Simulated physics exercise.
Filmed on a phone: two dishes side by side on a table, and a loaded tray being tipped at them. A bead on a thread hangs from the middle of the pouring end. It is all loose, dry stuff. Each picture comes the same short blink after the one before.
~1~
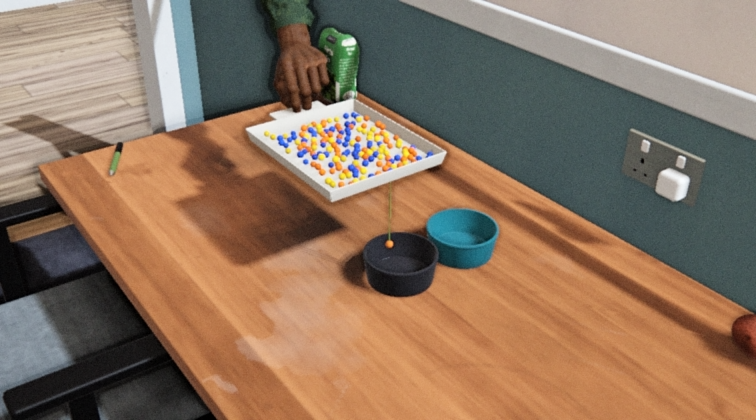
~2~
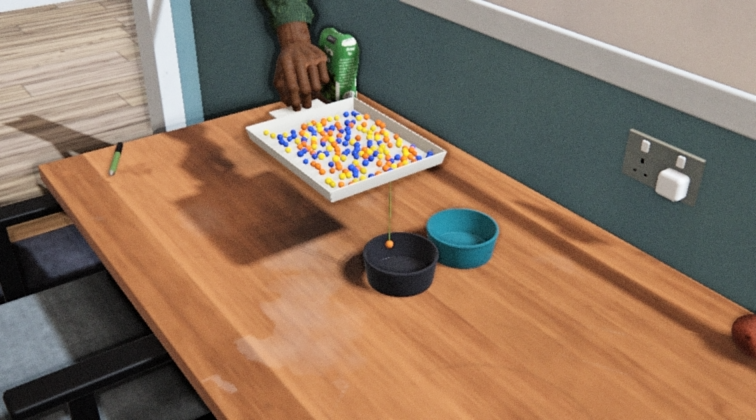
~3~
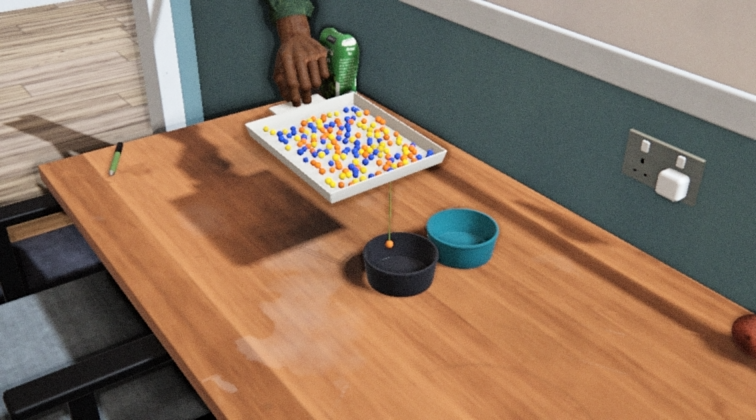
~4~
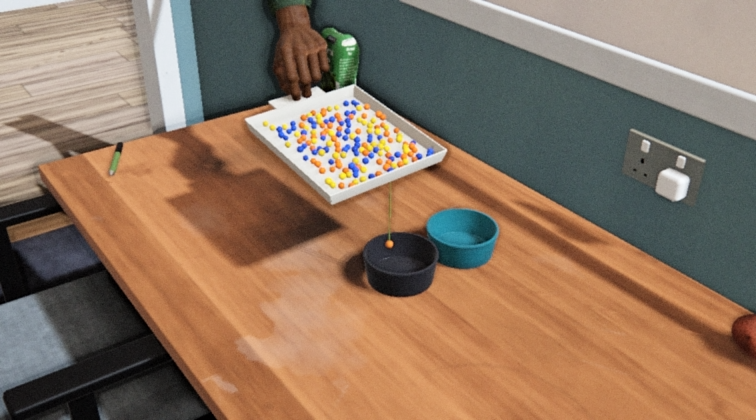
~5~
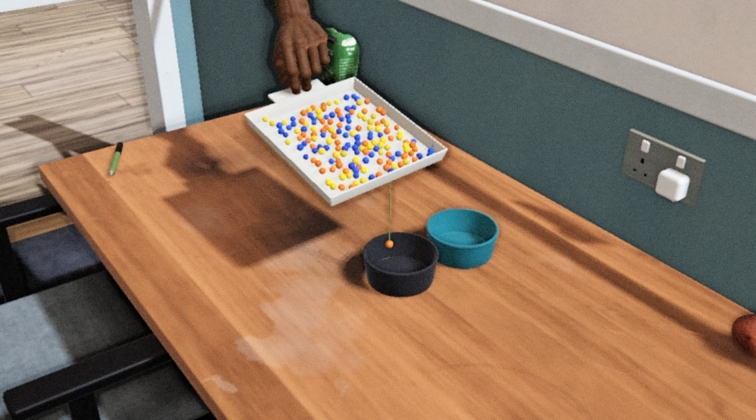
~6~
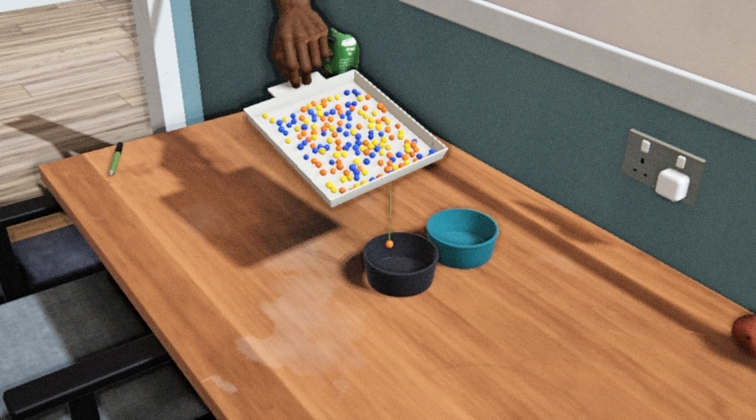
On a wooden table, a hand gradually raising the back of a white tray of colourful beads above two small dishes.
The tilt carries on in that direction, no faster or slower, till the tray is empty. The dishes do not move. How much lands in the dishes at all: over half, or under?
Caught overall: Only the smaller part.
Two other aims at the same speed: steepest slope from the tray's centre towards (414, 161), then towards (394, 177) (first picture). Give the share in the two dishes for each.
Near 80 % and 50 %.
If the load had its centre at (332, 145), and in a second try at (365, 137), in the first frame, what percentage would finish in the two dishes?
Near 0 % and 0 %.
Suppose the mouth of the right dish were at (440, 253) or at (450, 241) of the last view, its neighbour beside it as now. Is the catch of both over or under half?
First the larger part, then under half.
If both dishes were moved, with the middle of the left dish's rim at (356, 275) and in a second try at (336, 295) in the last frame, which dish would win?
At the first place the left dish, at the second the left-hand dish.
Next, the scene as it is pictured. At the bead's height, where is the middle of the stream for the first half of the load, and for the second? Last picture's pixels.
Early half (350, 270), late half (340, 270).
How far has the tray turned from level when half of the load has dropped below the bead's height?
Around 80° of tilt.
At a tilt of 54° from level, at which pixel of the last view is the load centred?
Close to (354, 167).
Shortly afterwards, tray tipped steeply; all but a few on the tray; only a few outside both; only a few in the air.
Next, tray tipped right over; a little on the tray; only a few in the left dish; the bulk outside both; a little in the air.
Some moments later, tray tipped past a quarter turn; only a few in the left dish; all but a few outside both.
In the end, tray tipped past a quarter turn; only a few in the left dish; none at all in the right dish; all but a few outside both.
